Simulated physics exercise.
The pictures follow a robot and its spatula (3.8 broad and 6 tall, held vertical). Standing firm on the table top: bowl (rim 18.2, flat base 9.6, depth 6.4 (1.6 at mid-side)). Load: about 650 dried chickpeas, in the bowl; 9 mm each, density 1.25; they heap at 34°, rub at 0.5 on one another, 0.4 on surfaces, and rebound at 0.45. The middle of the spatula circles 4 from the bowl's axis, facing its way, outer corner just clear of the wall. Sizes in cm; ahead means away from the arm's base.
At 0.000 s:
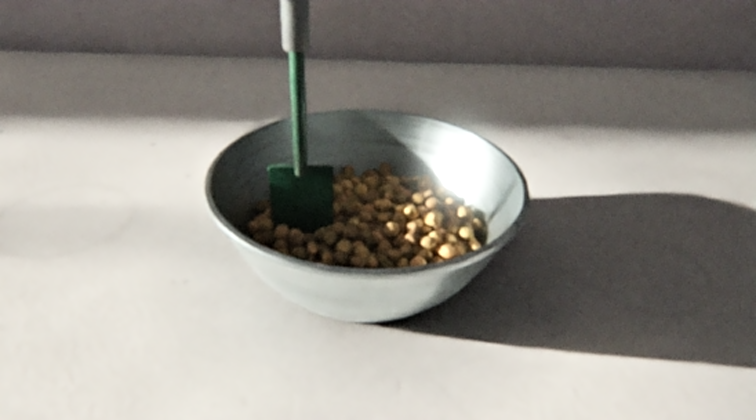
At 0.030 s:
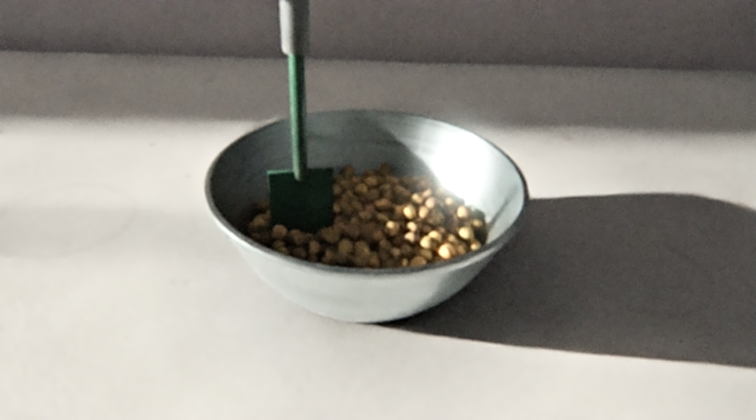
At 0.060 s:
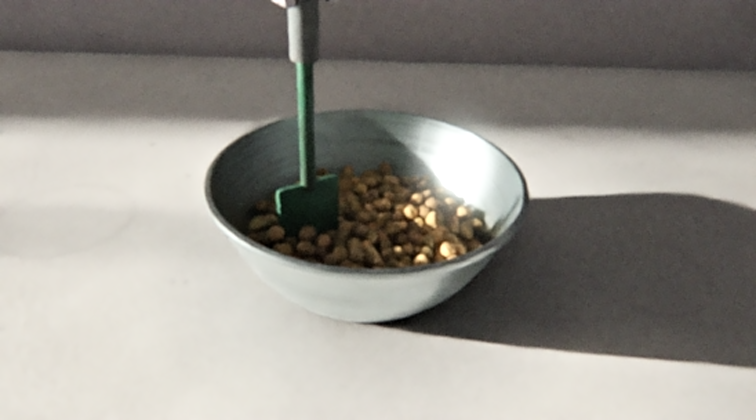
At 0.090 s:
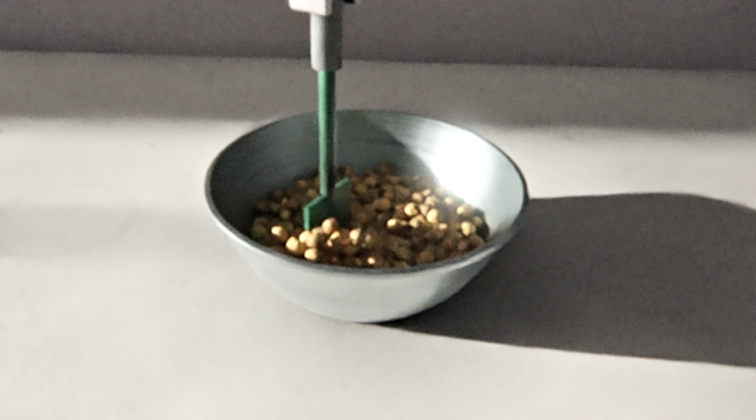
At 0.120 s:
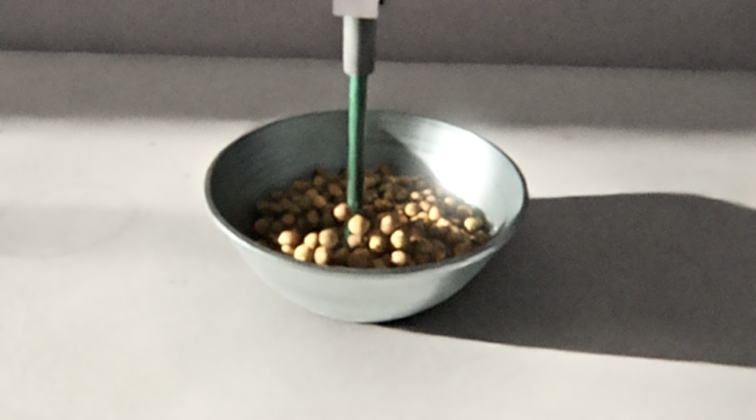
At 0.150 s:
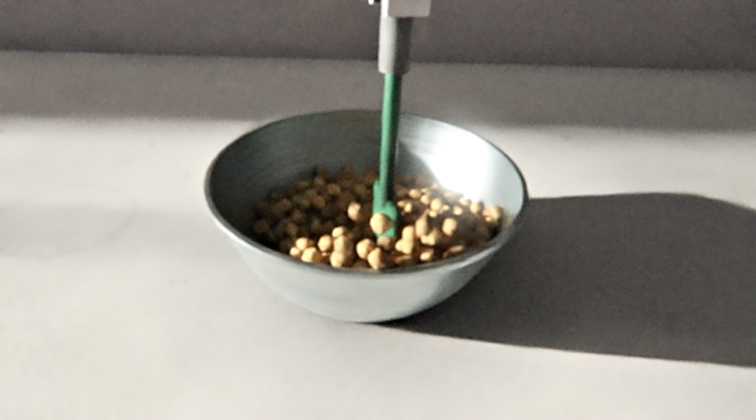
The clip opens on a green spatula held upright by a robot arm, its flat blade resting among dried chickpeas at the left of a metal bowl. After barely moving, it sweeps toward the viewer and rightward, its blade turning edge-on, pushing up chickpeas as it moves right of centre.
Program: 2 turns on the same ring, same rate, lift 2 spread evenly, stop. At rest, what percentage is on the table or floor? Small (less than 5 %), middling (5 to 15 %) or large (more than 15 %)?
Answer: Middling; 5 to 15 % of the dried chickpeas finish on the table or floor.
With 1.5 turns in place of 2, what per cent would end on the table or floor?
Then about 10 per cent.
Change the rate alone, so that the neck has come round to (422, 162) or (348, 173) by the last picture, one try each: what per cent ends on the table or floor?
About 20 and 0 per cent.
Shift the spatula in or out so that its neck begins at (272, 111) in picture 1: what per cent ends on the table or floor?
Some 5 per cent.
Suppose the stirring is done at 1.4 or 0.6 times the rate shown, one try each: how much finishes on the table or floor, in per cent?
Some 25 and 0 per cent.
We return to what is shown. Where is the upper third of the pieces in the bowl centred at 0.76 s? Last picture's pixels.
At about (407, 206).
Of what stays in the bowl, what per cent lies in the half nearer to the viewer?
Roughly 50 per cent.
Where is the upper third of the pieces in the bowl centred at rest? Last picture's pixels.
Near (363, 215).
After 0.45 s, 343° round, highest piece 8 above the table; 590 in the bowl, 45 on the table or floor, 11 in flight or on the tool.
After 0.76 s, 224° round, highest piece 7 above the table; 580 in the bowl, 64 on the table or floor, 2 in flight or on the tool.
After 1.11 s, 0° round, highest piece 7 above the table; 580 in the bowl, 66 on the table or floor.
After 1.81 s, 0° round, highest piece 7 above the table; 580 in the bowl, 66 on the table or floor.
In the end, 580 in the bowl, 66 on the table or floor. That is 10 % on the table or floor.
